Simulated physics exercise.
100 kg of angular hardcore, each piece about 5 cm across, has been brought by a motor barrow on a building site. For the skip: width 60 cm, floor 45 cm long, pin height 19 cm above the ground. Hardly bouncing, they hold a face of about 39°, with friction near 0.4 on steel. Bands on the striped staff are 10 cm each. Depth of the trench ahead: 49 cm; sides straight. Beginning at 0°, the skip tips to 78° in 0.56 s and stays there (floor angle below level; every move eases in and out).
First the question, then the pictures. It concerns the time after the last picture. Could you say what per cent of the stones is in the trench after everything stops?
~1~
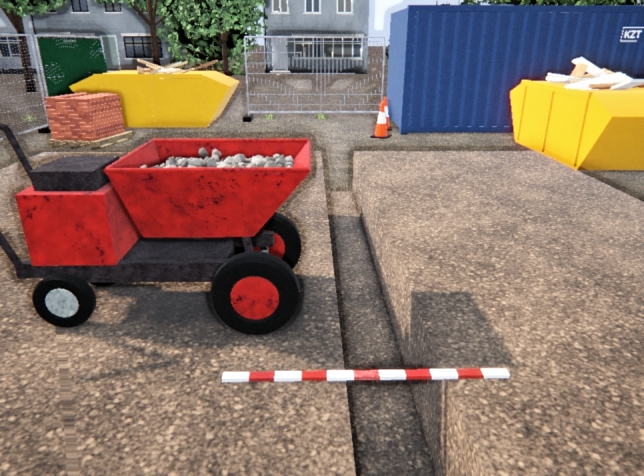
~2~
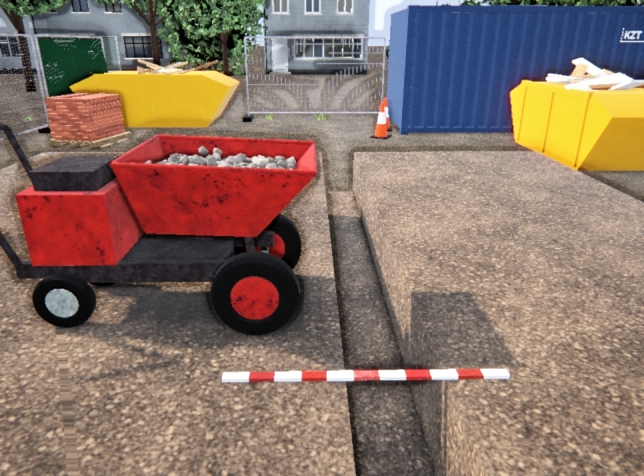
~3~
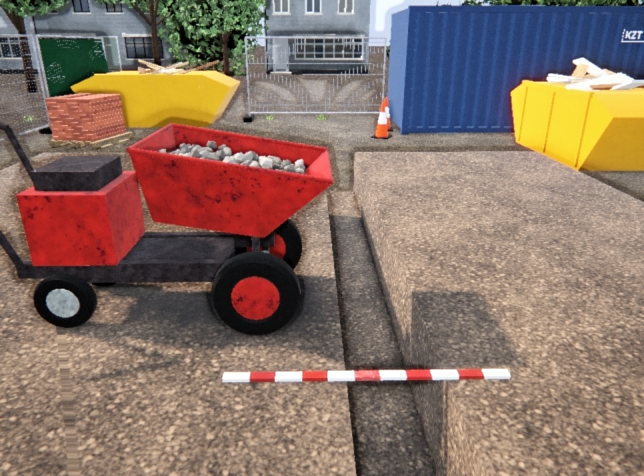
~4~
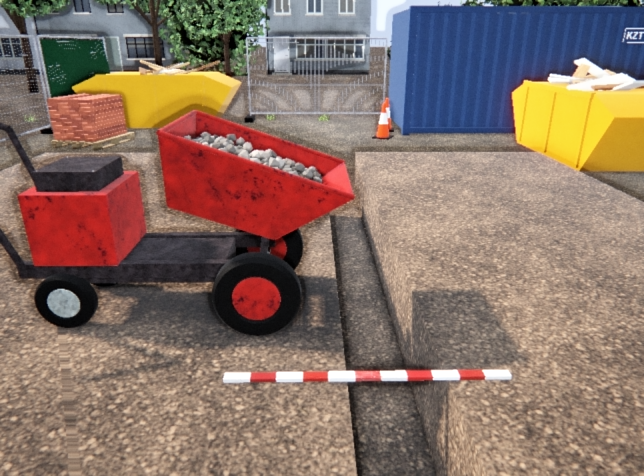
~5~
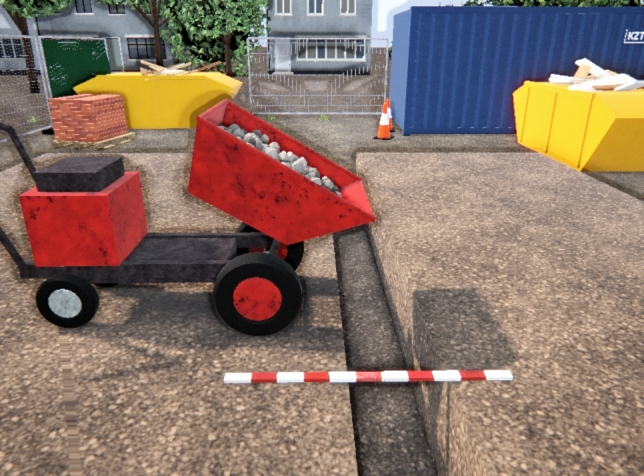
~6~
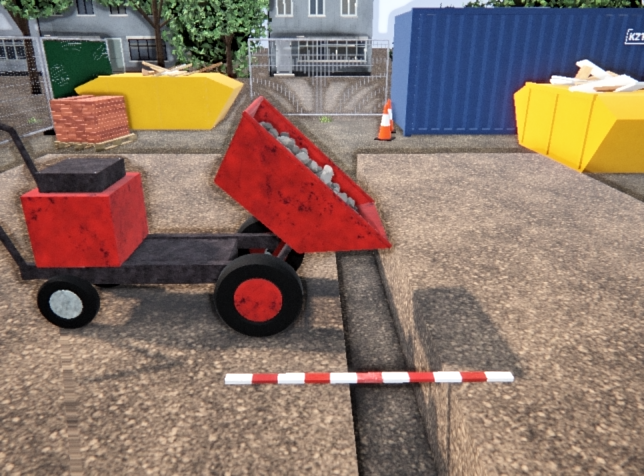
I would put it at 52 per cent.
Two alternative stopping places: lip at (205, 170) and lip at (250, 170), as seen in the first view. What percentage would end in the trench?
Estimates: 65 % then 95 %.
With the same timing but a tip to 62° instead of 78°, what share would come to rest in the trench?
In that case around 25 percent.
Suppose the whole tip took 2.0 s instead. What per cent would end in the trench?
It would come to roughly 80 per cent.
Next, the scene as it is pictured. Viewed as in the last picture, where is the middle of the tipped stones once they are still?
Somewhere near pixel (410, 357).
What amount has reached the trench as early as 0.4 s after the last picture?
Roughly 20 percent of the load.
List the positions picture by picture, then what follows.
The first picture shows lip at (310, 170), floor tilted 0°, highest stones at (236, 160).
In the second picture, the skip is at 2°, its lip at (316, 173); the top of the load is at (219, 158).
In the third picture, the skip is at 9°, its lip at (332, 182); the top of the load is at (205, 151).
The fourth picture shows lip at (354, 197), floor tilted 19°, highest stones at (207, 141).
The fifth picture shows lip at (375, 220), floor tilted 31°, highest stones at (229, 132).
The sixth picture shows lip at (390, 247), floor tilted 43°, highest stones at (258, 129).
Then, 0.1 s after the last picture the floor is at 66°, 100 % in the skip; the foremost stones are at (387, 256).
Then, 0.4 s after the last picture the floor is at 78°, 57 % in the skip, 18 % in the trench, 25 % past the trench; the foremost stones are at (480, 306).
Then, 0.7 s after the last picture the floor is at 78°, 8 % in the skip, 43 % in the trench, 49 % past the trench; the foremost stones are at (622, 290).
Then, 2.7 s after the last picture the floor is at 78°, 0 % in the skip, 52 % in the trench, 48 % past the trench; the foremost stones are past the picture's edge.
